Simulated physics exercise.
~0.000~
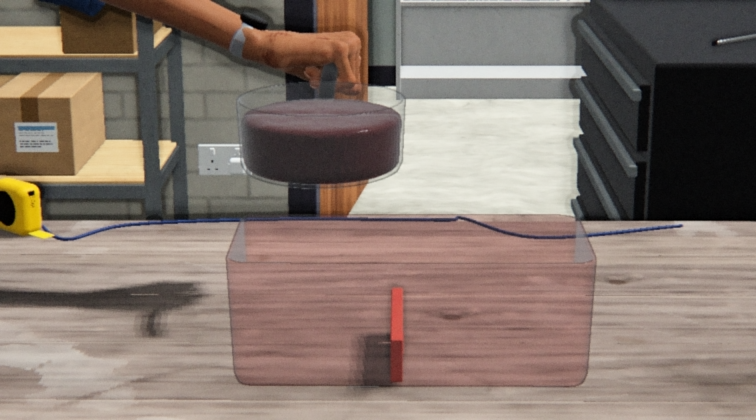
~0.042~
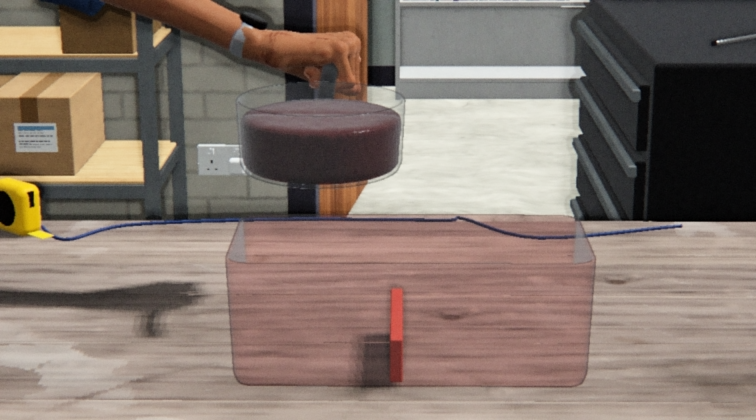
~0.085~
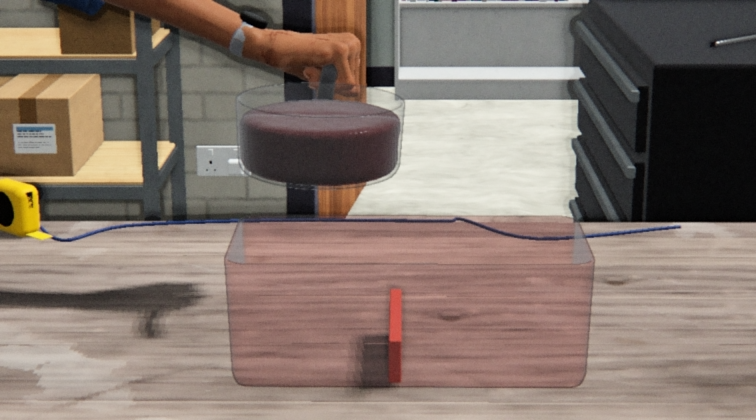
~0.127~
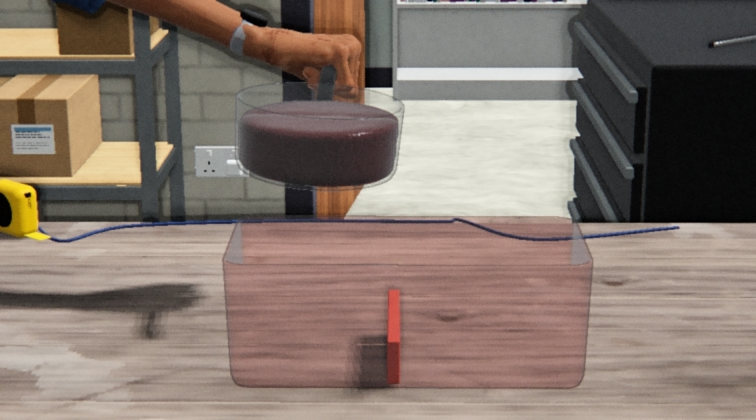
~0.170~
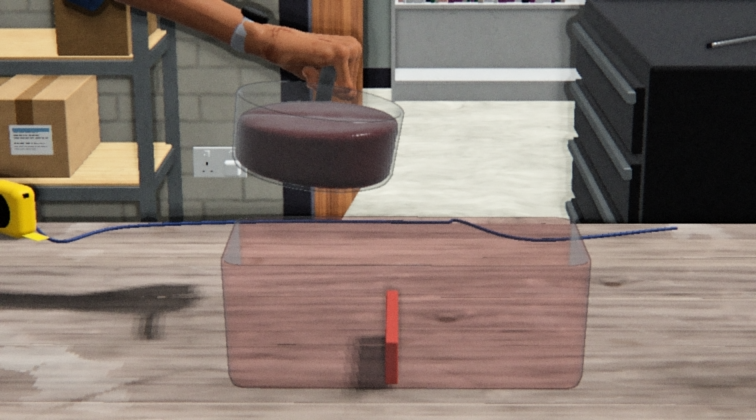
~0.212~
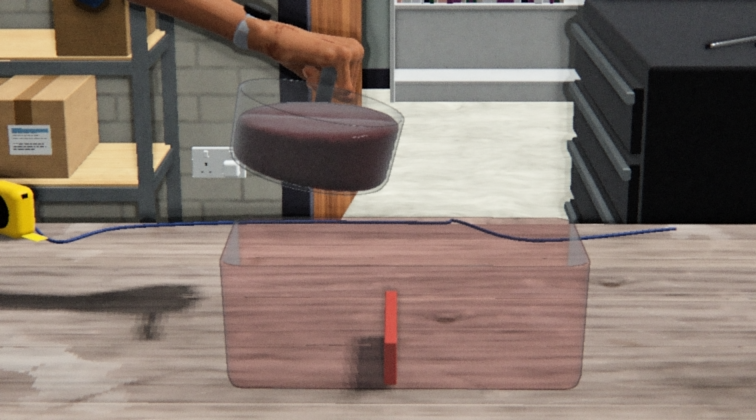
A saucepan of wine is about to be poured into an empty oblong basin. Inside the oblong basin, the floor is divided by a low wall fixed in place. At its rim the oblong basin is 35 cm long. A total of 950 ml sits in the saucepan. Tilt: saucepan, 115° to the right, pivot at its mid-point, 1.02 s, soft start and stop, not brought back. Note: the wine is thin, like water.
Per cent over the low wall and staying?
80 per cent.
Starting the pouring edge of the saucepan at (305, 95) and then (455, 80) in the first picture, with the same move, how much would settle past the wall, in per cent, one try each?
20 and 90 %.
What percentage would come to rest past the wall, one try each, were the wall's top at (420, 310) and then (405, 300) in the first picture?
Try 1: 75 %; try 2: 80 %.
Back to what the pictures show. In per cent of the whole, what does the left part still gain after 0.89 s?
Near 7 in a hundred.
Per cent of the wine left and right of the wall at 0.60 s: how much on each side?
Left roughly 0, right roughly 24.
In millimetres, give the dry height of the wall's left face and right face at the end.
About 36 mm left, about 16 mm right.
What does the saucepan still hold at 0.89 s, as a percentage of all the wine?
About 5 per cent.
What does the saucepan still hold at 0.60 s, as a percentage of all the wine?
Roughly 42 %.
After 0.60 s the tilt is 74° and 42 per cent is still to pour, 0 is left of the wall and 24 right of it.
After 0.89 s the tilt is 111° and 5 per cent is still to pour, 13 is left of the wall and 79 right of it.
After 1.19 s the tilt is 115° and 0 per cent is still to pour, 20 is left of the wall and 80 right of it.
After 1.52 s the tilt is 115° and 0 per cent is still to pour, 20 is left of the wall and 80 right of it.
In the end 20 per cent lies left of the wall, 80 right of it and 0 outside.
